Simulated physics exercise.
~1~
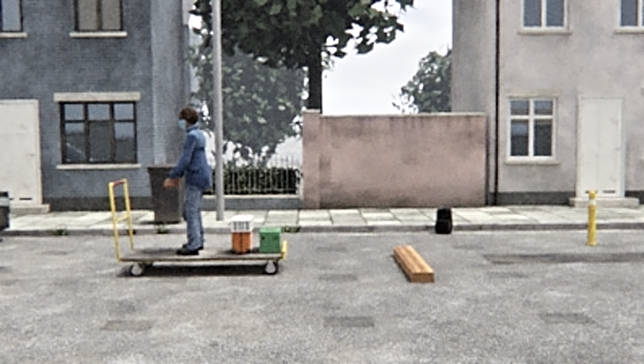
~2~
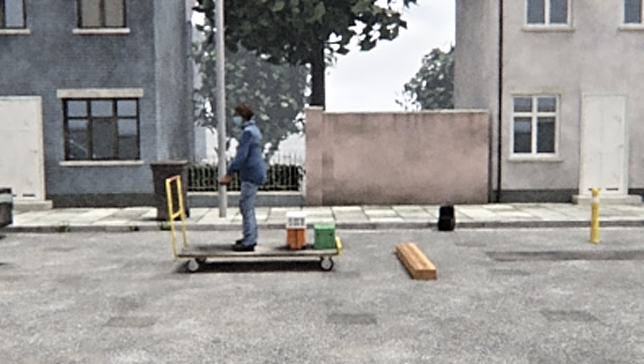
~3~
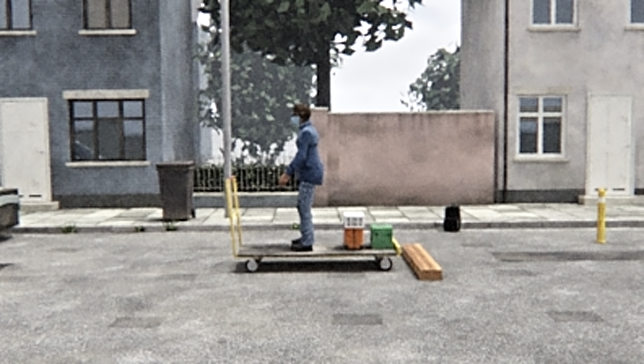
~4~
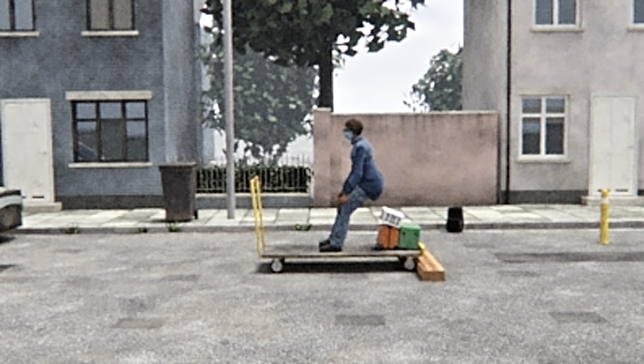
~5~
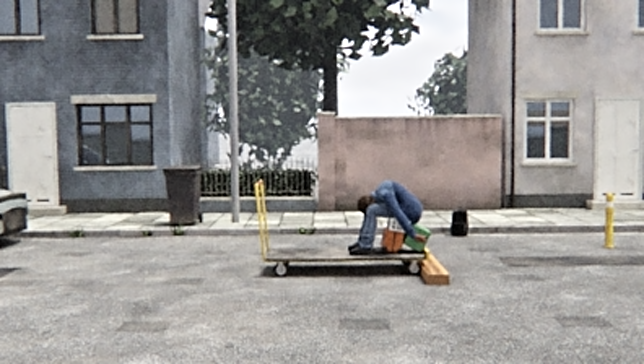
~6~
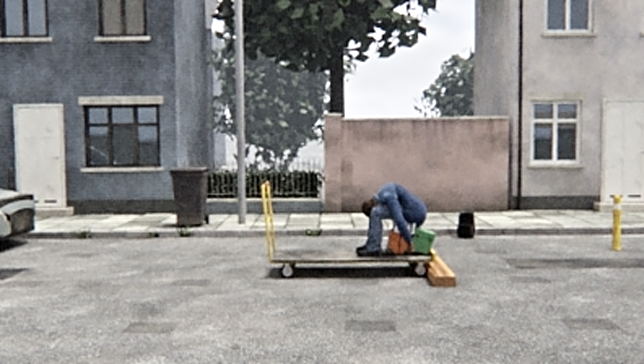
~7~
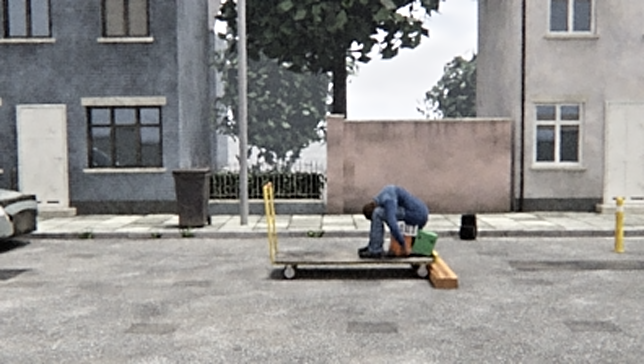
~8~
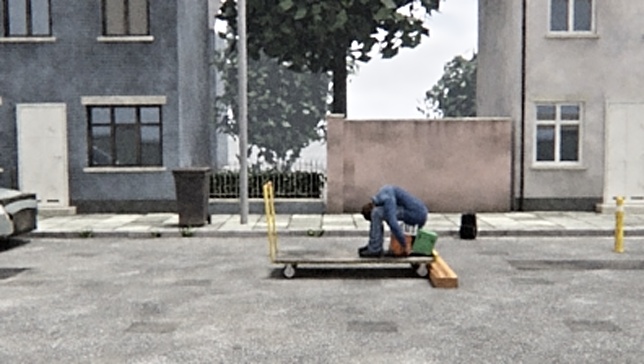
A person in blue clothes and a face covering stands on a flat trolley with a yellow handle at its left end, seen from the side on a grey street before two houses and a low wall. In front of the person sit an orange case with a white crate on top and a green toolbox. The trolley rolls right and stops against an orange-brown kerb block. The person pitches forward, knees bending, as the load slides and tilts towards the front edge. The person folds over the load and ends slumped, head down, everything still on the deck.
